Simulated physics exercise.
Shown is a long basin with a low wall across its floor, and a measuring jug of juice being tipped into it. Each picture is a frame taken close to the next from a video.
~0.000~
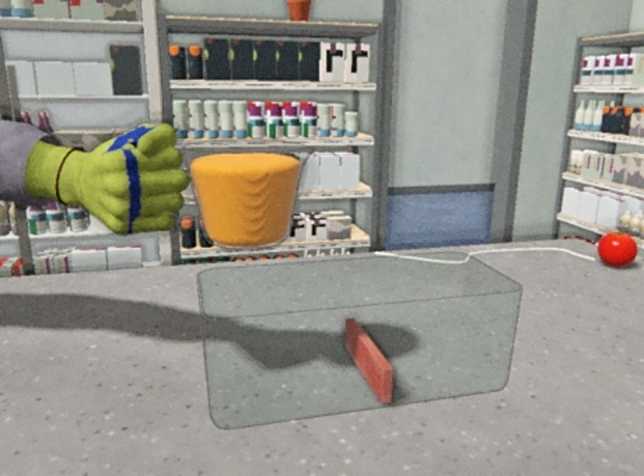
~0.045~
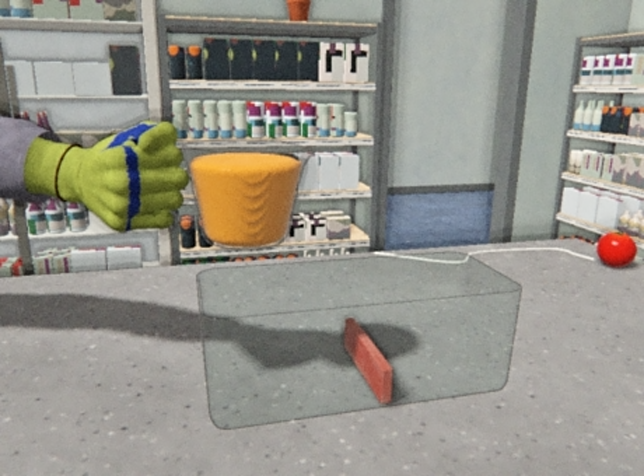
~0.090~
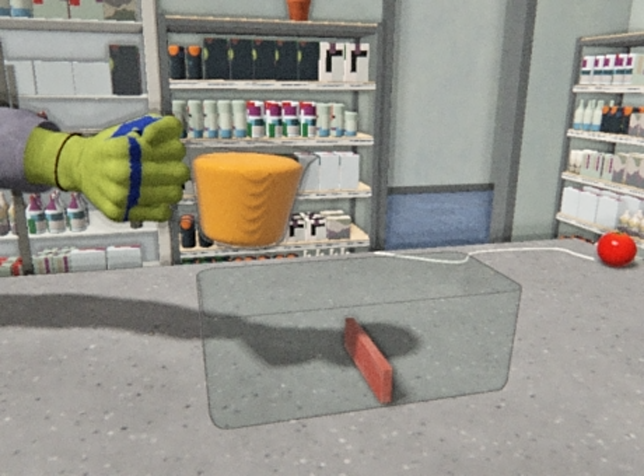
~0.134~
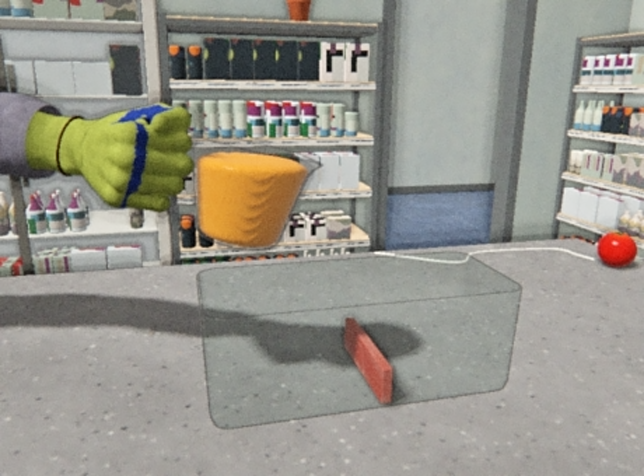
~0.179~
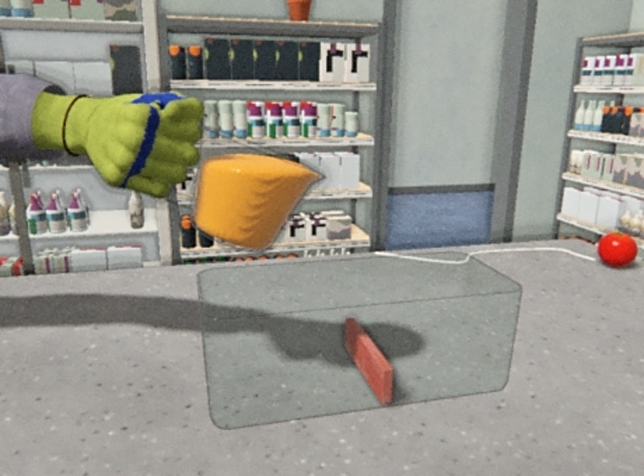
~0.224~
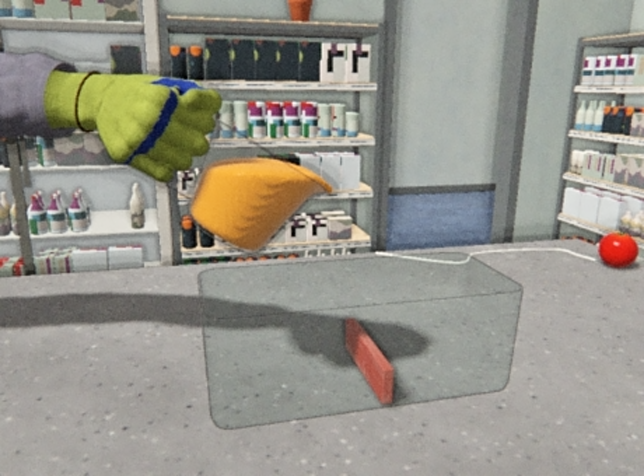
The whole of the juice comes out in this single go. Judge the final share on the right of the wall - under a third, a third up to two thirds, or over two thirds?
The share that settles right of the wall is smaller than one third, as I see it.
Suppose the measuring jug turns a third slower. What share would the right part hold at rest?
Around 30 percent.
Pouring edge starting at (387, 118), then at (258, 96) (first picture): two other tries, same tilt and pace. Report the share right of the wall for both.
It comes to 90 % the first time and 10 % the second.
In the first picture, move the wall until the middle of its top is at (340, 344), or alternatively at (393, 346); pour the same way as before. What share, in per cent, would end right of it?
70 per cent, then 10 per cent, roughly.
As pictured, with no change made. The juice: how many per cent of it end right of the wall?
Roughly 25 percent of it.
By 0.48 s the tilt is 93° and 39 per cent is still to pour, 24 is left of the wall and 16 right of it.
By 0.67 s the tilt is 100° and 6 per cent is still to pour, 68 is left of the wall and 21 right of it.
By 0.87 s the tilt is 100° and 0 per cent is still to pour, 76 is left of the wall and 22 right of it.
By 1.08 s the tilt is 100° and 0 per cent is still to pour, 76 is left of the wall and 23 right of it.
At rest 76 per cent lies left of the wall, 23 right of it and 1 outside.
